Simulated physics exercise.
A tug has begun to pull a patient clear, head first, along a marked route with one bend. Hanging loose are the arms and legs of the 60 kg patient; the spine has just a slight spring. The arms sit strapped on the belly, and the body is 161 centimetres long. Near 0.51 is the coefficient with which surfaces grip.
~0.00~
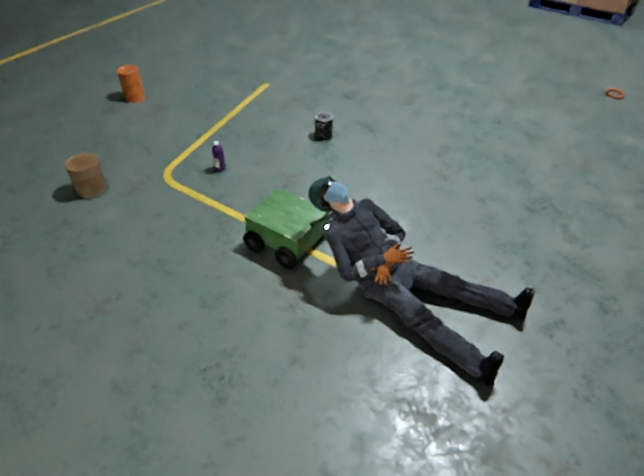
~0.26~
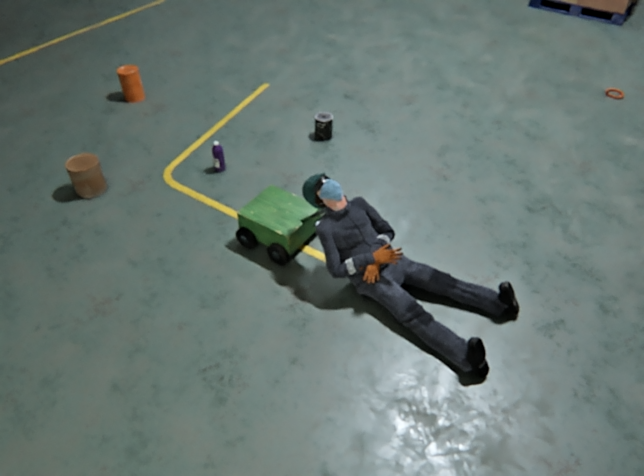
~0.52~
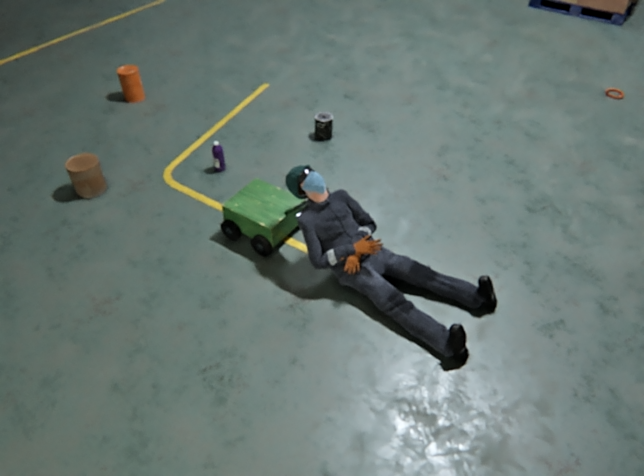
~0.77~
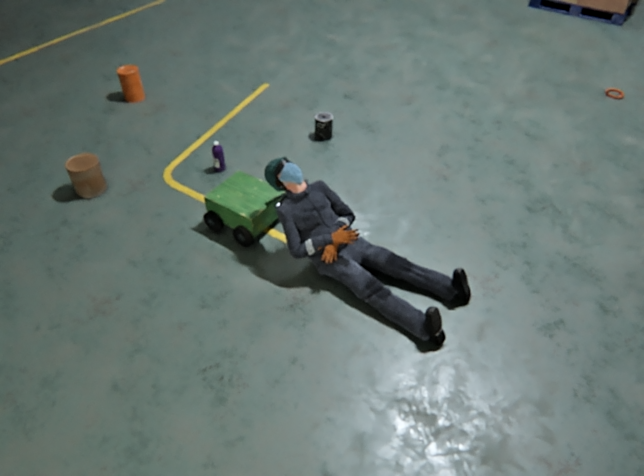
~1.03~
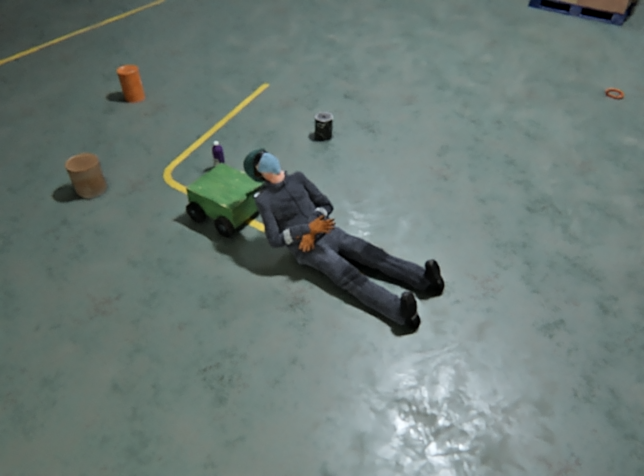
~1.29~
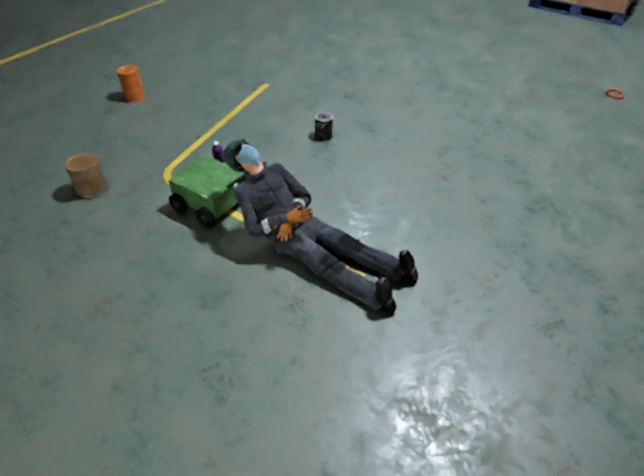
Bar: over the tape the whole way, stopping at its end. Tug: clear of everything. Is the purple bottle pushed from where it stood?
Yes.
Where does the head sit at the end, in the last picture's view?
I'd expect it close to pixel (263, 27).
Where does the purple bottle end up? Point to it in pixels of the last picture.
Roughly at (255, 130).
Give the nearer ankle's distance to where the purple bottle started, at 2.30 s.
They are some 120 centimetres apart.
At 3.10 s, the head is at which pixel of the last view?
Head position: Roughly (157, 95) in the last view.
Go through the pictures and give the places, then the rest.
In the first frame, purple bottle (218, 156), brown bucket (87, 176), black can (324, 126), end of the tape (265, 86).
In the second frame, purple bottle (218, 156), brown bucket (87, 176), black can (324, 126); 7 cm hauled.
In the third frame, purple bottle (218, 156), brown bucket (87, 176), black can (324, 126); 21 cm hauled.
In the fourth frame, purple bottle (218, 156), brown bucket (87, 176), black can (324, 126); 37 cm hauled.
In the fifth frame, purple bottle (218, 156), brown bucket (87, 176), black can (324, 126); 55 cm hauled.
In the sixth frame, purple bottle (218, 156), brown bucket (87, 176), black can (324, 126), end of the tape (265, 86); 73 cm hauled.
After 2.30 s the purple bottle is where it stood, near (218, 156) in the last picture's view; the nearer ankle is 116 cm from that spot.
After 3.10 s the purple bottle is where it stood, near (218, 156) in the last picture's view; the nearer ankle is 78 cm from that spot.
After 3.80 s the purple bottle is 11 cm from where it stood, near (226, 149) in the last picture's view; the nearer ankle is 48 cm from that spot.
After 4.60 s the purple bottle is 39 cm from where it stood, near (249, 142) in the last picture's view; the nearer ankle is 4 cm from that spot.
After 5.5 s, purple bottle gets knocked; orange bin stays put; brown bucket stays put; black can stays put.
